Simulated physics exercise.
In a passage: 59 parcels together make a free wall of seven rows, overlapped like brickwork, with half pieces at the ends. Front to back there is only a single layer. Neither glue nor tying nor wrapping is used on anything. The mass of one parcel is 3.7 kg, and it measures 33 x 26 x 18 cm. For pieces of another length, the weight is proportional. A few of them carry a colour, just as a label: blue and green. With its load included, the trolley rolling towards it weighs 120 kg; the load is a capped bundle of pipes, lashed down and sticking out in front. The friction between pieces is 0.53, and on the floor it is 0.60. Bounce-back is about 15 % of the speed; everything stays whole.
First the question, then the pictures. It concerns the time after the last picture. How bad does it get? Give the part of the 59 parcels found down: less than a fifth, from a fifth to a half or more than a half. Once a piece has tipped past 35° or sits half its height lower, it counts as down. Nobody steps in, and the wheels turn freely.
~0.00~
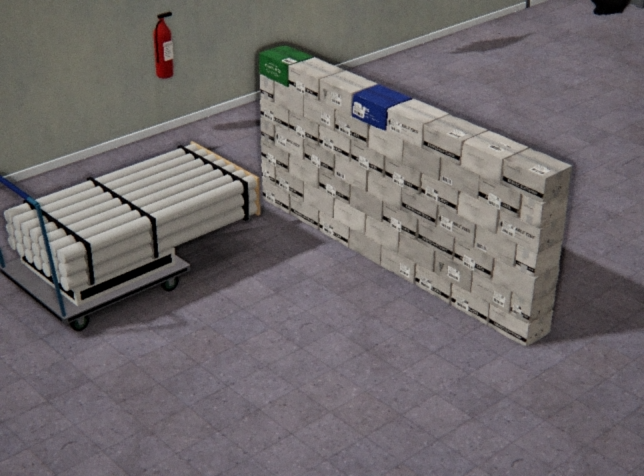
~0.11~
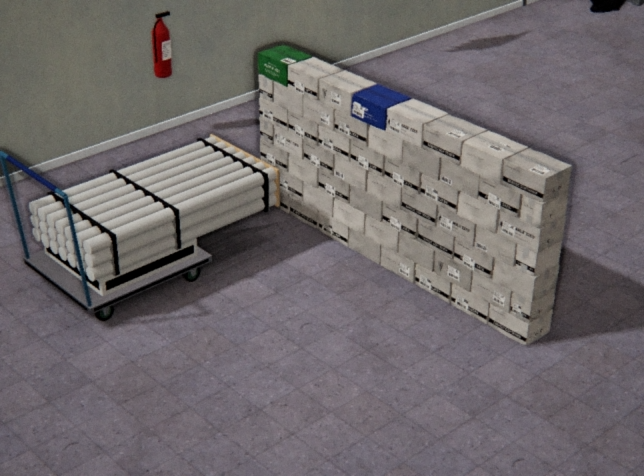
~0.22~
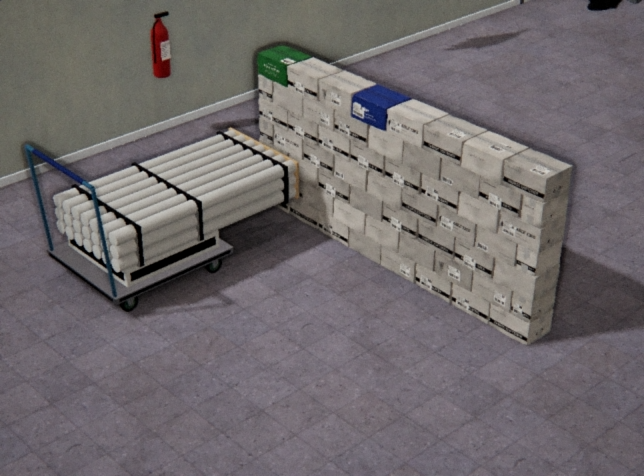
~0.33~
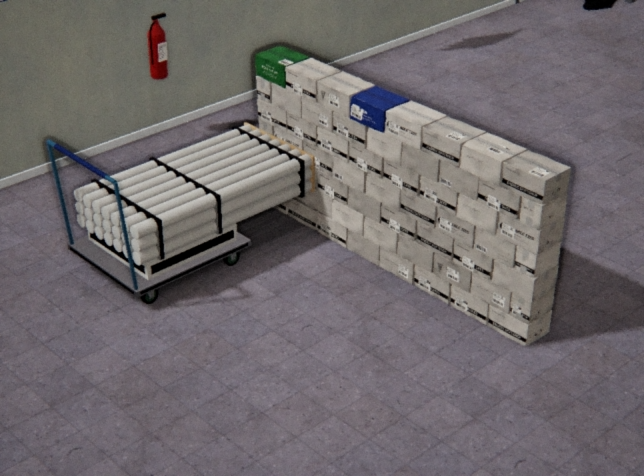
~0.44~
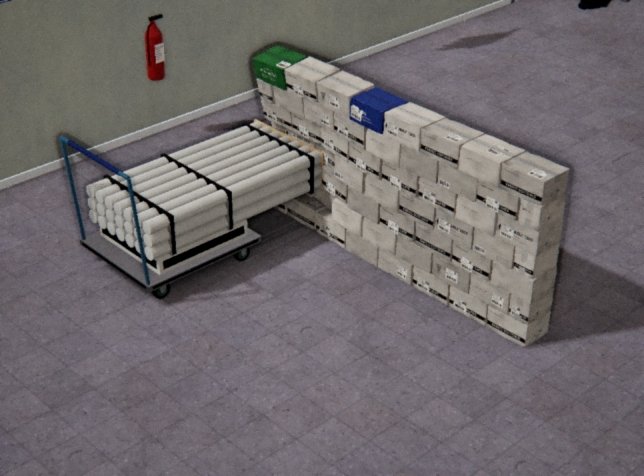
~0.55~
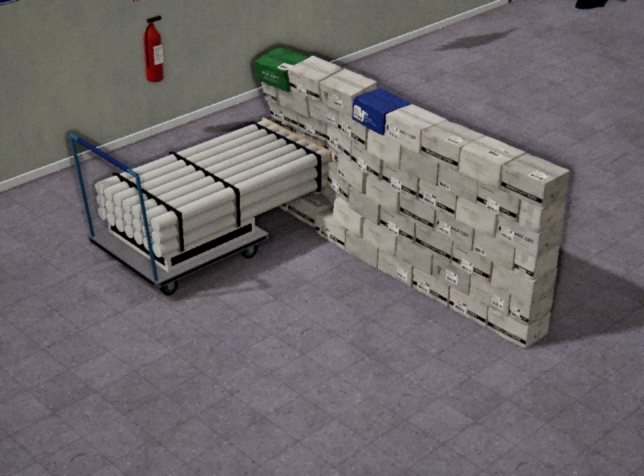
By the end, within a fifth to a half of them are down.
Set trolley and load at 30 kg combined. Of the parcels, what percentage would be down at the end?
I'd guess something like 0 per cent of them end down.
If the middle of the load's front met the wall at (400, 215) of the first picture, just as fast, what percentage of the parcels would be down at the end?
70 per cent.
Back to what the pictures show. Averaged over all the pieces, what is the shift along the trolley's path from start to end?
On average the pieces move some 30 cm.
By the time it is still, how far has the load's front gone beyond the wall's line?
75 cm past it.
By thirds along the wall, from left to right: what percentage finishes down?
Left 90 %, middle 40 %, right 0 %.
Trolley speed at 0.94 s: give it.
It is moving at around 0.5 m/s.
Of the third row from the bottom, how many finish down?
The tally comes to 3.
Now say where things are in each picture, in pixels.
In the first picture (pixels give the middle of a visible side; the camera moves round a little), load (253, 192) 53 cm short of the wall; green parcel (273, 70); blue parcel (369, 112); none has stirred.
The second picture shows load (273, 183) 34 cm short of the wall; green parcel (272, 70).
The third picture shows load (293, 176) 16 cm short of the wall; green parcel (272, 70).
The fourth picture shows load (309, 169) 20 mm into the wall's line; green parcel (270, 71); movement in 8 of them.
The fifth picture shows load (319, 166) 14 cm into the wall's line; green parcel (269, 74) 9° from how it stood; steepest lean 9°, the parcel at (265, 92); movement in 22 of them.
The sixth picture shows load (326, 164) 22 cm into the wall's line; green parcel (271, 77) 11° from how it stood; blue parcel (368, 117) 29 mm from its place; movement in 26 of them.
After 0.94 s, load 42 cm past the wall's line, still rolling; 11 of the 59 parcels down; green parcel 23° from how it stood, 24 cm lower; blue parcel 11° from how it stood.
After 1.52 s, load 64 cm past the wall's line, still rolling; 24 of the 59 parcels down; green parcel on its side; blue parcel on its side.
In the end (3.0 s), load 73 cm past the wall's line, stopped; 24 of the 59 parcels down; blue parcel upside down; green parcel on its side. That is 41 per cent. From the last view, middles, blue parcel near (586, 232), green parcel near (301, 97).
